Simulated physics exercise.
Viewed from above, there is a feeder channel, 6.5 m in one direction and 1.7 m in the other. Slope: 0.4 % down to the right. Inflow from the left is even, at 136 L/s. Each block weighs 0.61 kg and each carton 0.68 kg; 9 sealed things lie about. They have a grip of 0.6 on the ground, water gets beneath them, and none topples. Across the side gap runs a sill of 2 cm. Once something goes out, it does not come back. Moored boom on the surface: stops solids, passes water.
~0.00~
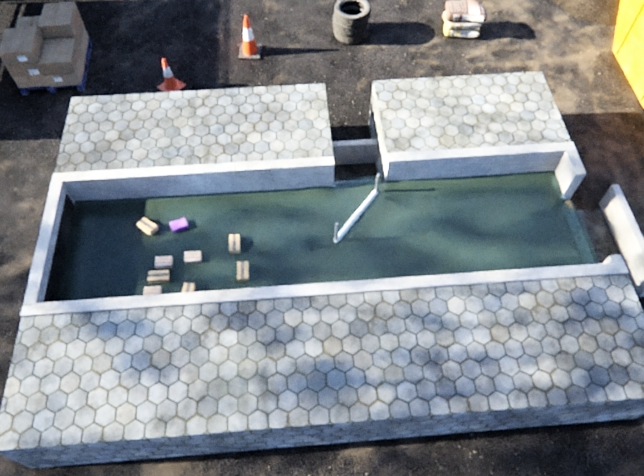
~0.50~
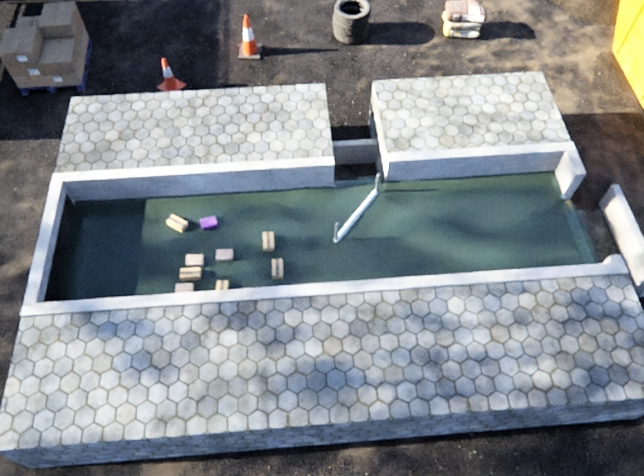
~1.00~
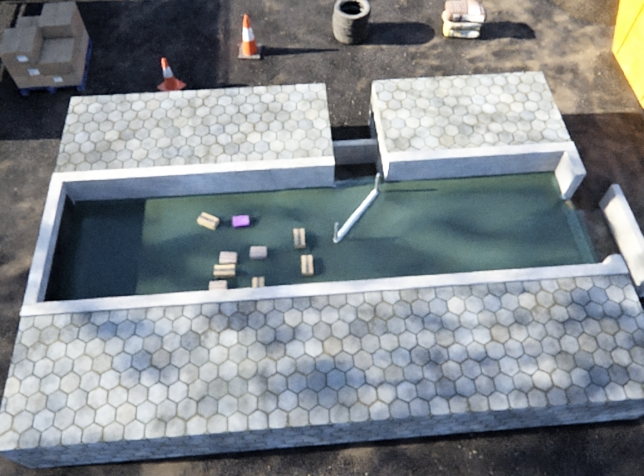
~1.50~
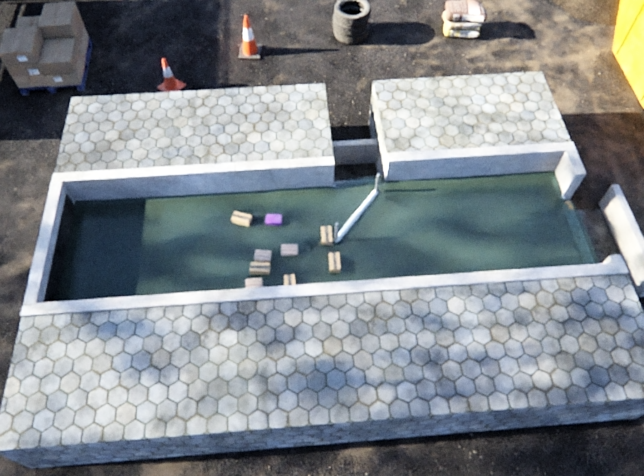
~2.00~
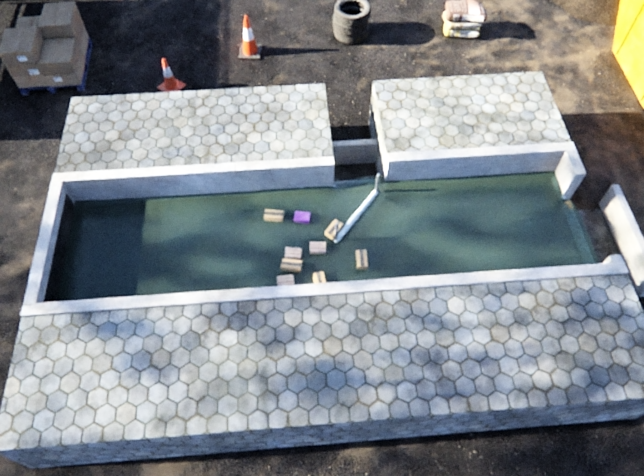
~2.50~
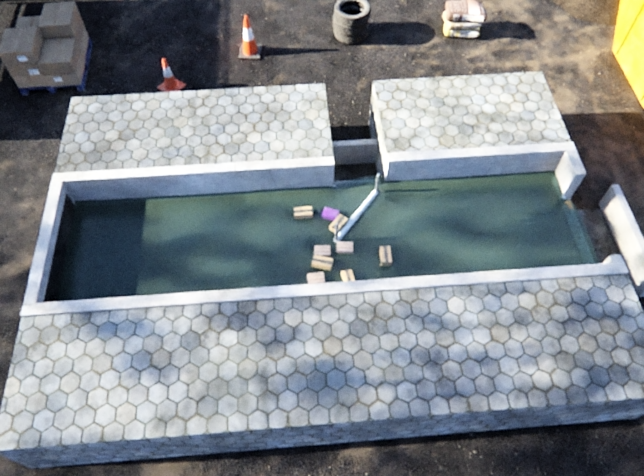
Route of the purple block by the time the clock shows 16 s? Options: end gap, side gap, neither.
It is side opening.
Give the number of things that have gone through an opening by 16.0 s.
By that point, 9.
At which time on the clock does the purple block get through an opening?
4.0 s.
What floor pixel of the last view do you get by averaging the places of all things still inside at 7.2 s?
I'd say about (540, 253) in the last view.
After 3.5 s the purple block is near (367, 189), 2.5 m from its start, afloat; 0 of 9 are out; 9 afloat.
After 7.2 s the purple block has gone out by the side gap; 4 of 9 are out; 5 afloat.
After 12.0 s the purple block has gone out by the side gap; 9 of 9 are out; 0 afloat.
After 16.0 s the purple block has gone out by the side gap; 9 of 9 are out; 0 afloat.
